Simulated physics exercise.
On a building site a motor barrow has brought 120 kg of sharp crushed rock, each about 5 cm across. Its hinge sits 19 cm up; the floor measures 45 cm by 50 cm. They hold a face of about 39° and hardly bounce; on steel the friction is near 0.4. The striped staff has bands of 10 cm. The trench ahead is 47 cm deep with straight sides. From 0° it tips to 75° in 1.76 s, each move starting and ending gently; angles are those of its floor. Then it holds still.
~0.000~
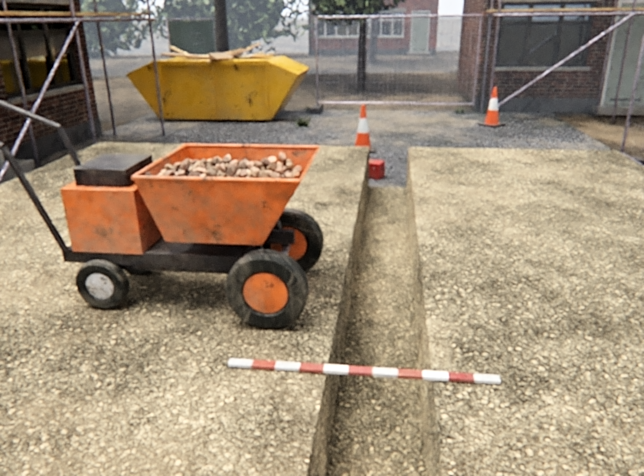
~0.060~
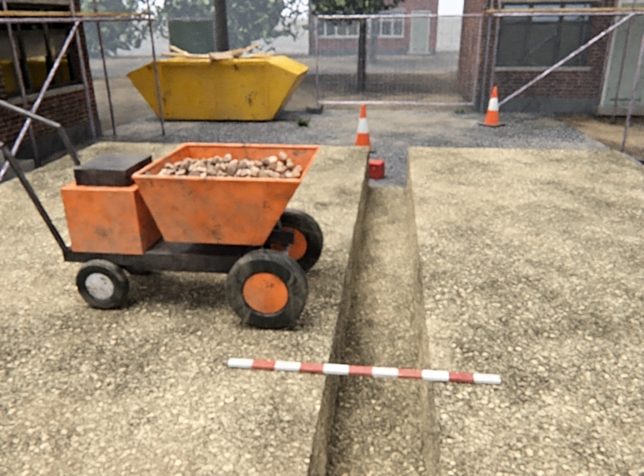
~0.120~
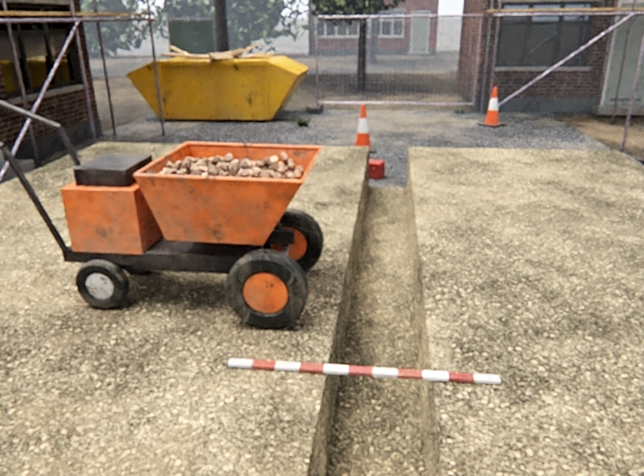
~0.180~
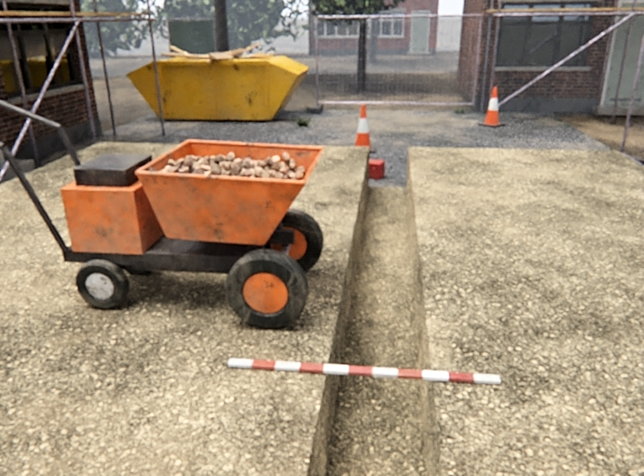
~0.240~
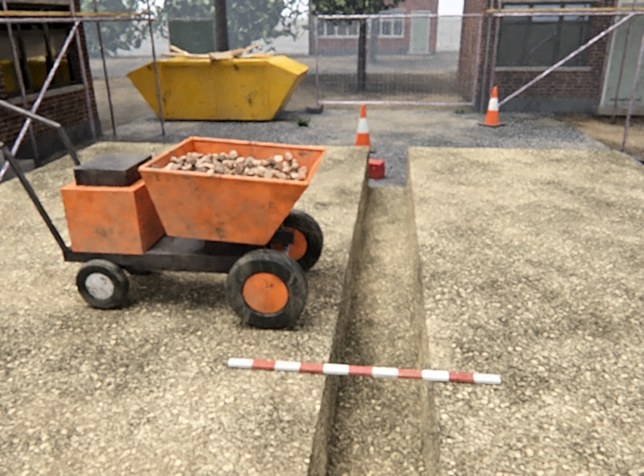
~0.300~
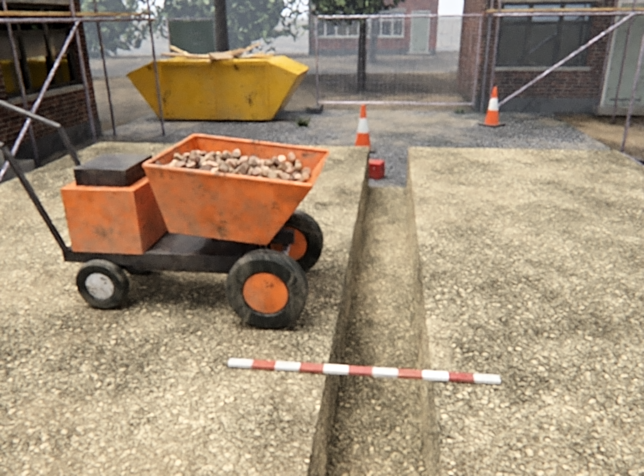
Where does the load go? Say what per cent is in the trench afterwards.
About 66 per cent.
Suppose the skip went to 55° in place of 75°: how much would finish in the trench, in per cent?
Then about 5 per cent.
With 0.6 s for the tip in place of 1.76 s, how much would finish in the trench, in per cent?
It would be near 45 per cent.
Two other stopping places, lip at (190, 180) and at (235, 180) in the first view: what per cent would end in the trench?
Near 30 per cent from the first place, 80 from the second.
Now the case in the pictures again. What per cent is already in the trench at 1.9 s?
Some 20 per cent.
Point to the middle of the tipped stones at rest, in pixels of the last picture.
Their middle is at about (401, 366).
After 1.3 s the floor is at 63°; 100 % in the skip; the foremost stones are at (393, 259).
After 1.9 s the floor is at 75°; 74 % in the skip, 19 % in the trench, 7 % past the trench; the foremost stones are at (483, 308).
After 2.2 s the floor is at 75°; 52 % in the skip, 34 % in the trench, 13 % past the trench; the foremost stones are at (507, 308).
After 4.2 s the floor is at 75°; 20 % in the skip, 66 % in the trench, 13 % past the trench; the foremost stones are at (507, 308).
